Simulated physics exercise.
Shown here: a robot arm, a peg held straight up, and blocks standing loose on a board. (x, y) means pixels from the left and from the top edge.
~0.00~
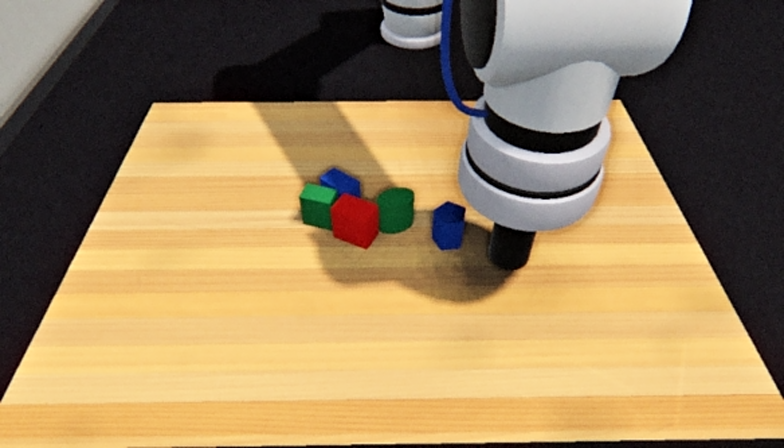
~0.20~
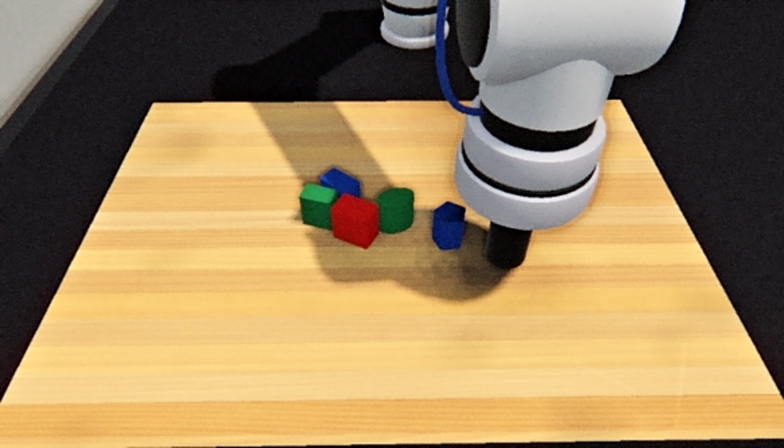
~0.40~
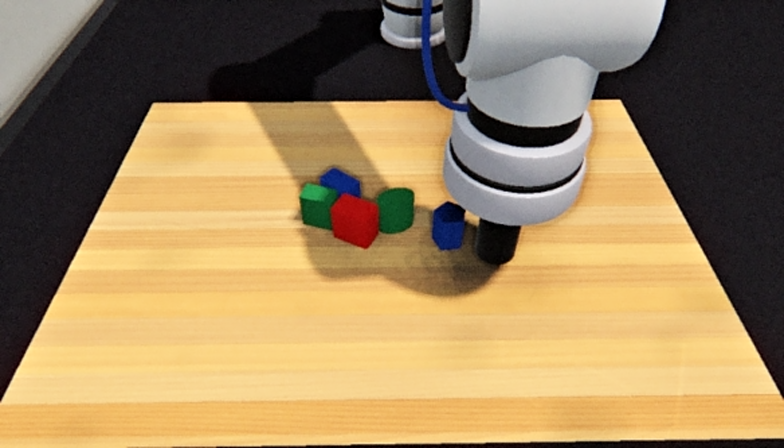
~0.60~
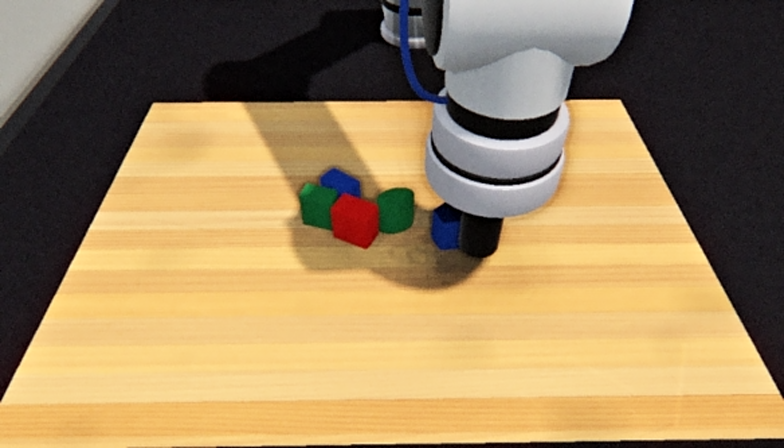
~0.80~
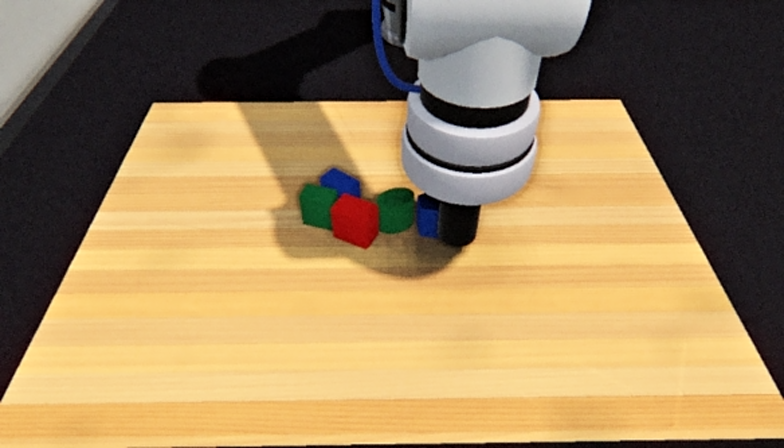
A white robot arm holding a black upright peg reaches over a pale wooden board on a dark surface, seen from above at an angle by a still camera. Left of the peg sits a blue block, and further left a green rounded block, a red block, a green block and a blue one cluster together. The arm slides the peg leftward and slightly away, nudging the nearest blue block left toward the green rounded one.
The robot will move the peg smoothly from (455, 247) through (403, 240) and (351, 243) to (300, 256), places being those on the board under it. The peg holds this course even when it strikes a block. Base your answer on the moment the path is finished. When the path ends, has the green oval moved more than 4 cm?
No.
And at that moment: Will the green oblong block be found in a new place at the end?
Final answer: Yes.
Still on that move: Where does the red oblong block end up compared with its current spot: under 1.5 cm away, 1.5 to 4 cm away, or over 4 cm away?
Over 4 cm.
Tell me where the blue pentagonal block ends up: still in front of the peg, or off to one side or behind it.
Slid off.
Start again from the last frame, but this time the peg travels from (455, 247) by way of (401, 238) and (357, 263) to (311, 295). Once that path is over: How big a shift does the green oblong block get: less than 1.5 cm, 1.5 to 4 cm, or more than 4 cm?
Shift: Under 1.5 cm.
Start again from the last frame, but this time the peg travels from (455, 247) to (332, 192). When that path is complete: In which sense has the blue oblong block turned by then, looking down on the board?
Seen from above, its turn is counter-clockwise.
What follows on the original path. One third of the way, peg at (403, 226); green oval at (387, 191), turned 40° anticlockwise; blue pentagonal block at (418, 190), turned 65° clockwise.
Two thirds of the way, peg at (350, 230); green oblong block at (289, 185), turned 20° clockwise; red oblong block at (311, 205); green oval at (380, 188); blue pentagonal block at (418, 190), turned 65° clockwise.
At the end, peg at (298, 243); green oblong block at (276, 178), turned 40° clockwise; red oblong block at (283, 202), turned 35° clockwise; green oval at (380, 188); blue pentagonal block at (418, 190), turned 65° clockwise.
